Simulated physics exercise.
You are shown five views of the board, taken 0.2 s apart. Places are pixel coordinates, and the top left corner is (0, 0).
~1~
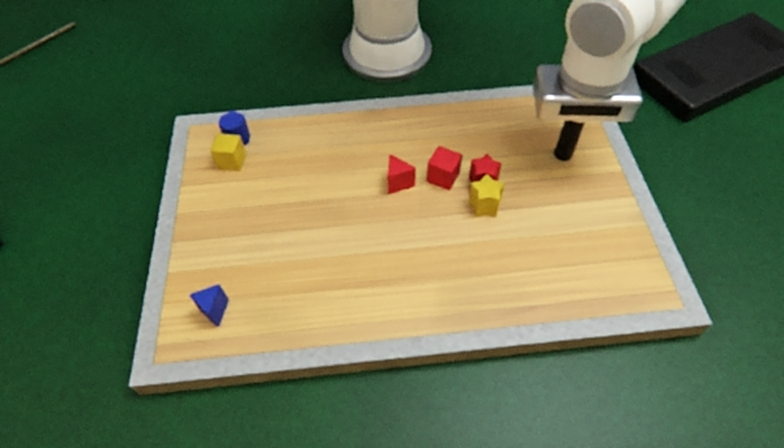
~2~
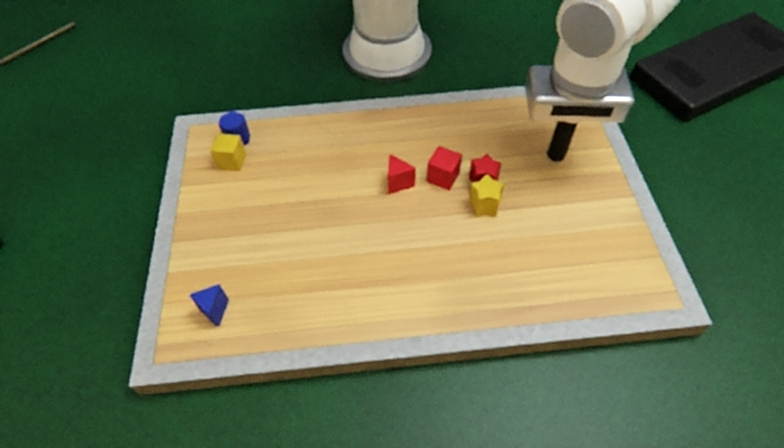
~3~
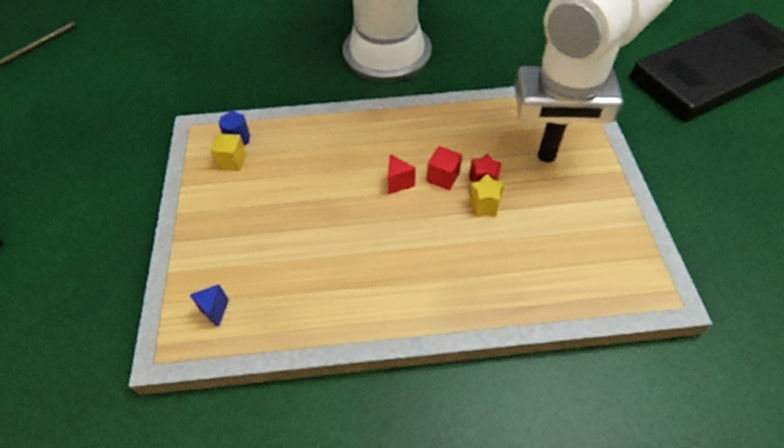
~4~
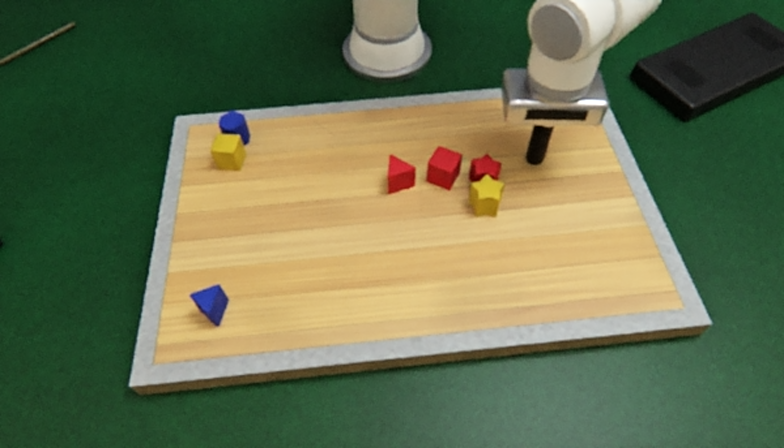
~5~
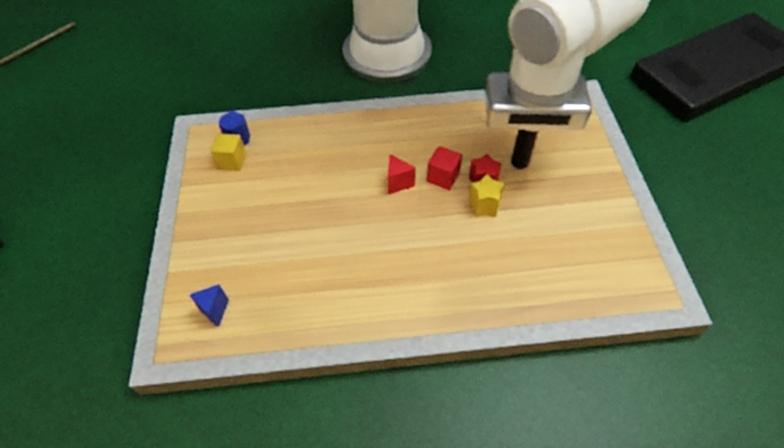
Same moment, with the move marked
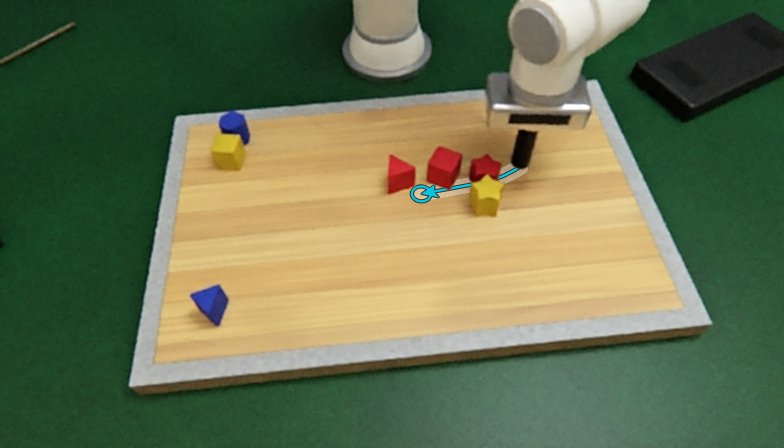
A robot arm moves its black rod slowly left toward the still red and yellow blocks.
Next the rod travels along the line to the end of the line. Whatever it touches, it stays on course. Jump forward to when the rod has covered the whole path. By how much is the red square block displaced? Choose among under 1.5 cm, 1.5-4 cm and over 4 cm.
It will fall in the middle band, 1.5 to 4 cm.
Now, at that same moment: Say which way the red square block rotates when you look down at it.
Direction: Clockwise.
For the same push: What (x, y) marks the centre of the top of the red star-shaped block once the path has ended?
I expect it at (410, 189).
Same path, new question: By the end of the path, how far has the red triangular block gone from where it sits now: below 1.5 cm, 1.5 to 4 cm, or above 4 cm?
It slides not even 1.5 cm.
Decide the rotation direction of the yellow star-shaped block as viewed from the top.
Seen from above, its turn is counter-clockwise.
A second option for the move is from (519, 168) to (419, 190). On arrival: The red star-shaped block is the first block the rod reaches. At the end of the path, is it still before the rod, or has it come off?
I think the rod loses the red star-shaped block somewhere along the way.
The line goes from (519, 168) via (473, 184), ending at (421, 194).
What follows on the original path. One third of the way, rod (490, 176); red star-shaped block (471, 169); yellow star-shaped block (483, 191), turned 40° anticlockwise.
Two thirds of the way, rod (456, 182); red square block (431, 157), turned 40° clockwise; red star-shaped block (441, 179); yellow star-shaped block (480, 193), turned 60° anticlockwise.
At the end, rod (422, 189); red triangular block unmoved; red square block (427, 156), turned 50° clockwise; red star-shaped block (410, 189); yellow star-shaped block (480, 193), turned 60° anticlockwise.
